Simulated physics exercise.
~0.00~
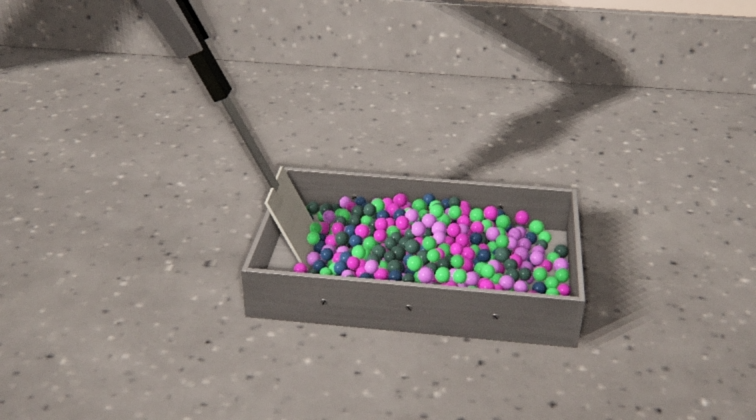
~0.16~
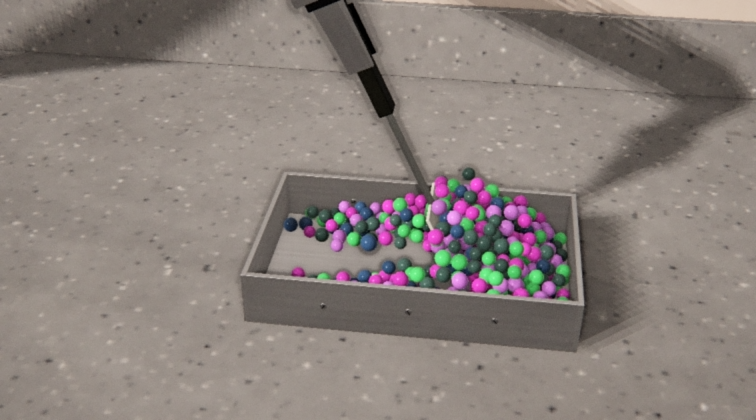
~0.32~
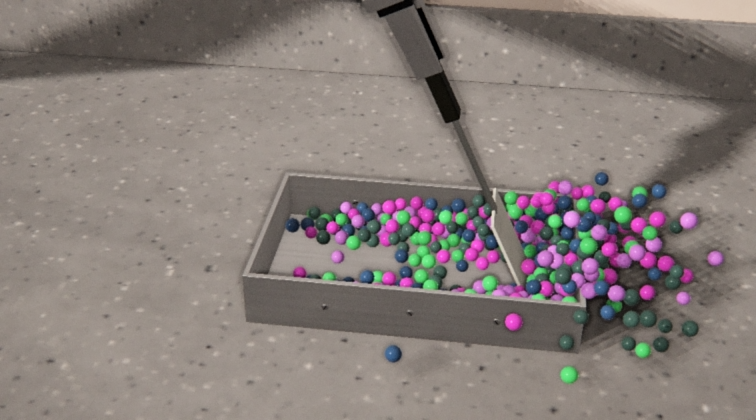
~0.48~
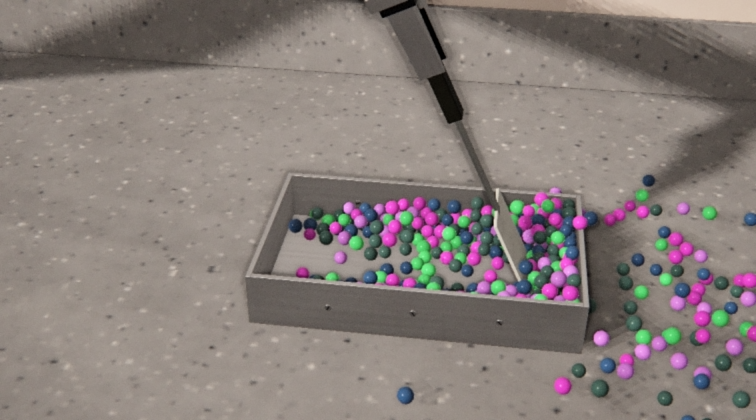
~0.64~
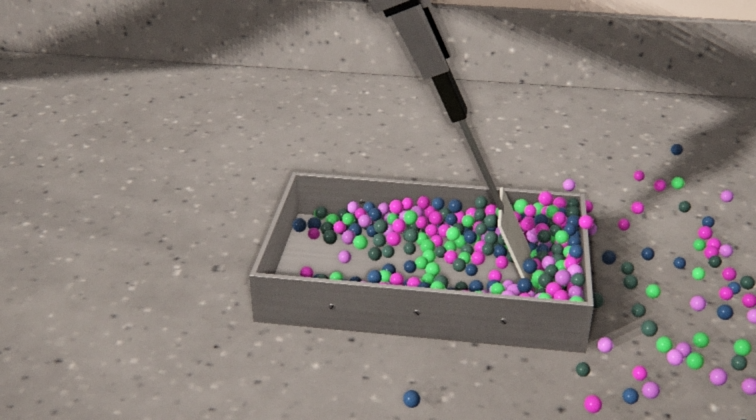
A grey rectangular roasting tin full of small round sweets in pink, lilac, green, dark green and navy sits on a speckled grey surface, seen from above at a slight sway. A dark mechanical arm reaches down from the top, holding a pale spatula at the tin's left end. The spatula sweeps right, heaping the sweets high against the right end. As it pushes on, many spill over the rim and scatter. The spatula stops near the right end, with most sweets still in the tin and a moderate share strewn outside, mainly to the right.
